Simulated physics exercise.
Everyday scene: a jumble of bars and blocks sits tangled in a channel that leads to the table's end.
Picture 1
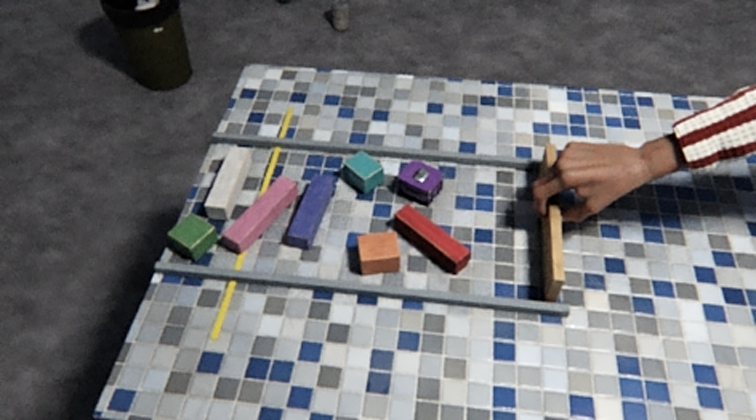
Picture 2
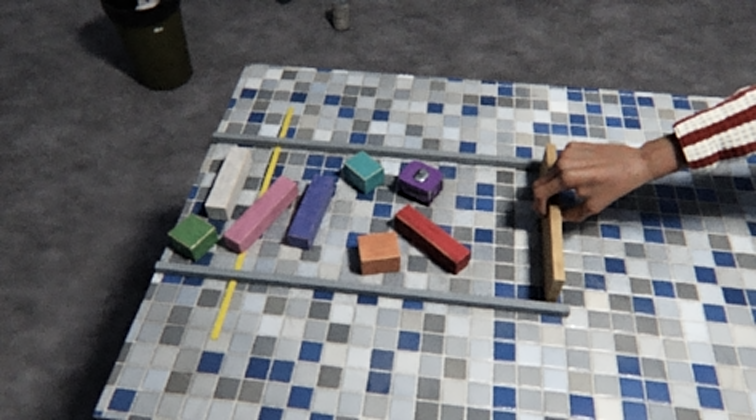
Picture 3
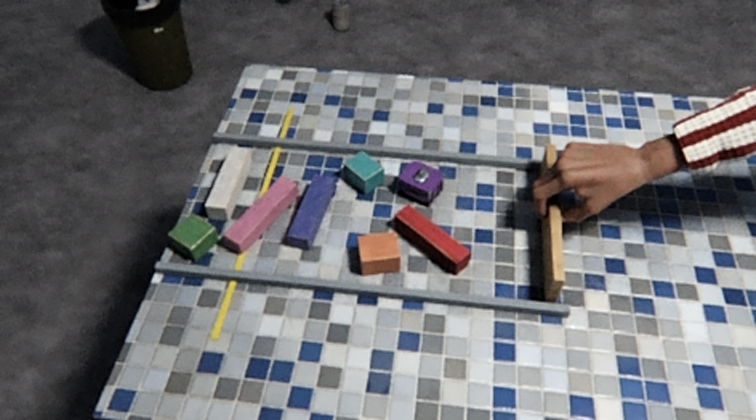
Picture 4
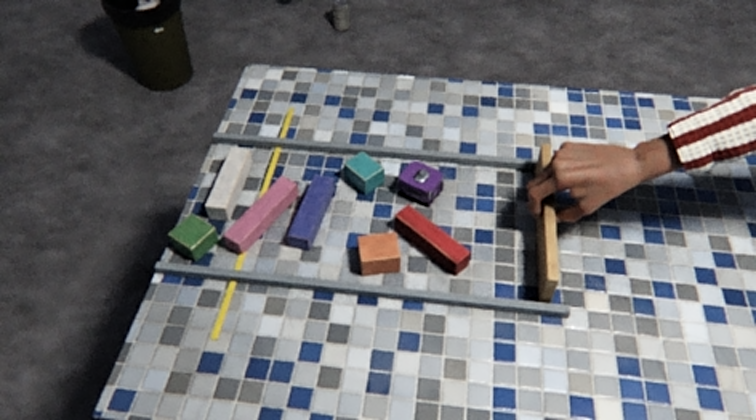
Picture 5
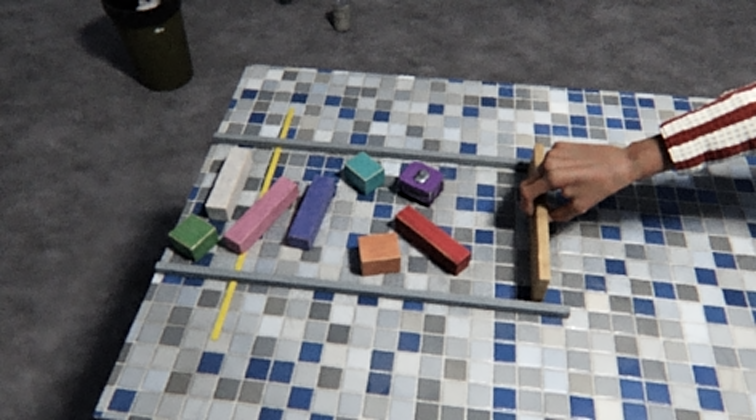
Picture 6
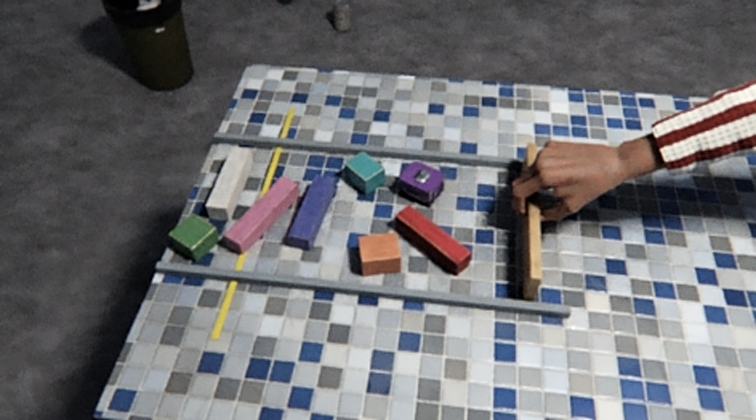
On a tiled tabletop, colored bars and blocks lie scattered between two gray rails near a yellow strip of tape; a hand gripping a wooden board at the right stays still, then slides it slightly left, while the pieces remain unmoved.
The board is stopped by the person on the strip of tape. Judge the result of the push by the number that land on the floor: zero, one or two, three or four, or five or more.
The number that land on the floor is one or two.
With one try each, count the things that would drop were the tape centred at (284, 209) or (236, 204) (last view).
Floor count: 0; 4.
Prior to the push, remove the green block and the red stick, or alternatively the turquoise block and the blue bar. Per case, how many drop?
Tally per try: 1 / 1.
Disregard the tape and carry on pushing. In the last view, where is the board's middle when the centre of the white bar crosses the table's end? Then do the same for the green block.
First near (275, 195), second near (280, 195).
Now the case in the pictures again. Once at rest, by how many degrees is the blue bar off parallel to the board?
Roughly 15 degrees.
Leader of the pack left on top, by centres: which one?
Pink bar.
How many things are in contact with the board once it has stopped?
That number would be 2.
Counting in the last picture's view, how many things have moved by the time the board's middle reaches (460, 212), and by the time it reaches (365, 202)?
At that stage 1; at the next, 5.
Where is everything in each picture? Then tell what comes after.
In the first picture, green block (193, 237); white bar (229, 183); pink bar (262, 214); board (550, 219); tape (259, 206).
In the second picture, white bar (230, 183); turquoise block (364, 172).
In the third picture, pink bar (262, 214); purple case (421, 183).
In the fourth picture, green block (194, 237); orange block (379, 254).
In the fifth picture, white bar (230, 184); blue bar (313, 211).
In the sixth picture, green block (195, 237); white bar (231, 183); pink bar (263, 214); board (530, 218); tape (260, 206).
Early on, none off yet; green block at rest near (195, 237); white bar at rest near (231, 183); pink bar at rest near (263, 214).
A while later, none off yet; green block moving near (187, 238); white bar travelled a little near (216, 184); pink bar travelled a little near (228, 213).
Finally, the number that fall off is one or two; lost, white bar and green block.
